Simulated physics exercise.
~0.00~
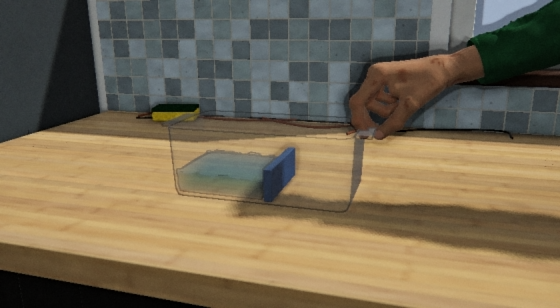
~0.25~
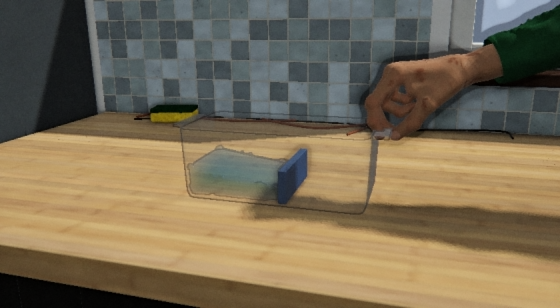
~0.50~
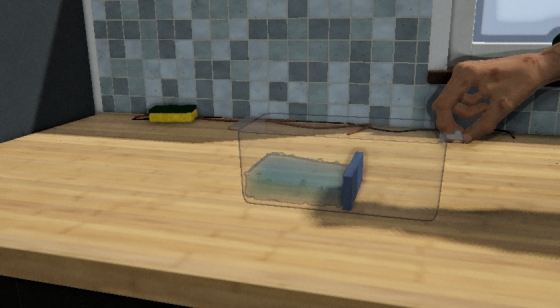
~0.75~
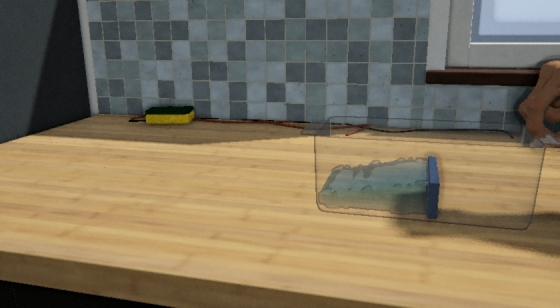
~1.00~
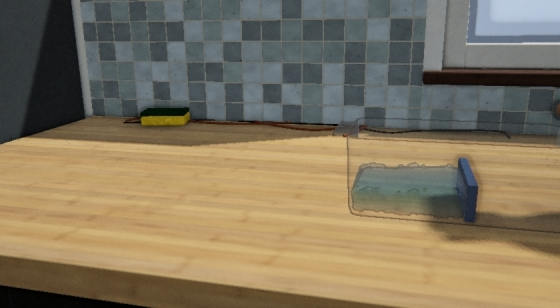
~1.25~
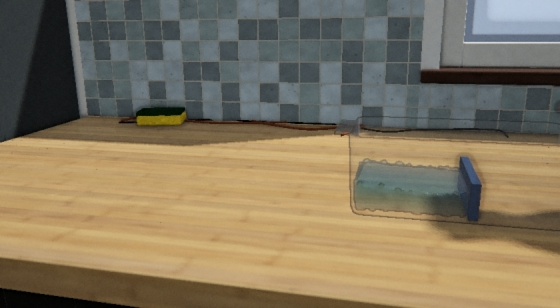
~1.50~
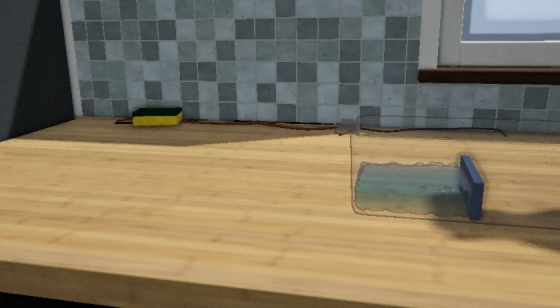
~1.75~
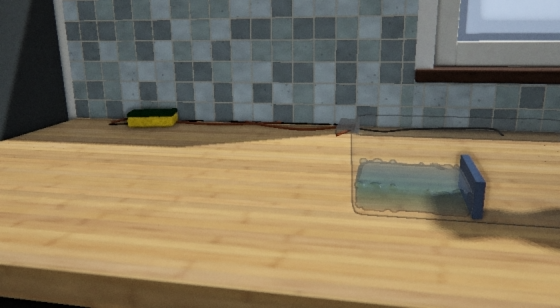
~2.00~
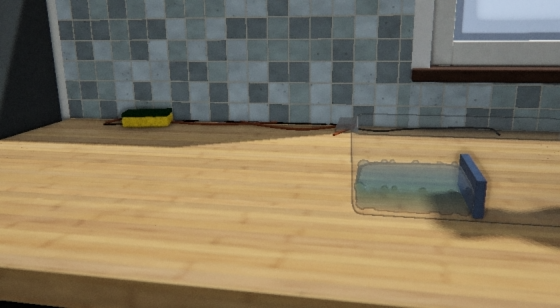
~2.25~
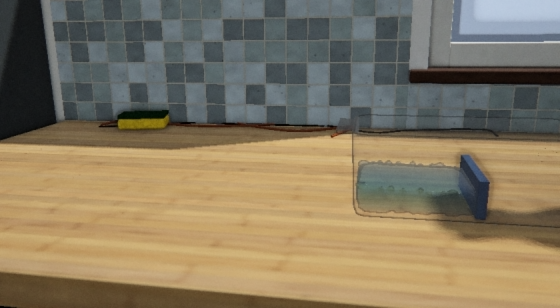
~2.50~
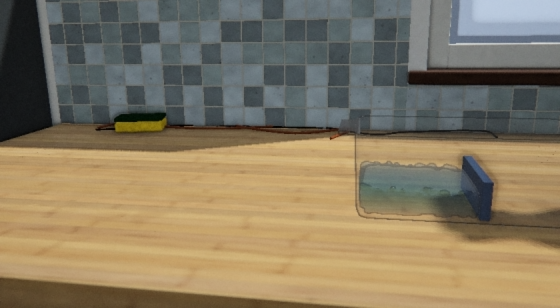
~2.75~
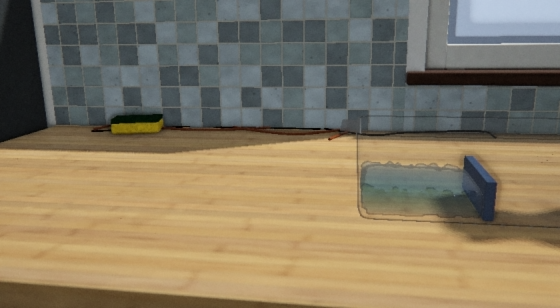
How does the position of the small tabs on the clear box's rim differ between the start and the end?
At the start the tabs sit at either end of the rim, spread around the middle of the view. By the end they have shifted right with the box, so the left one is just right of the middle and the other is out of view.
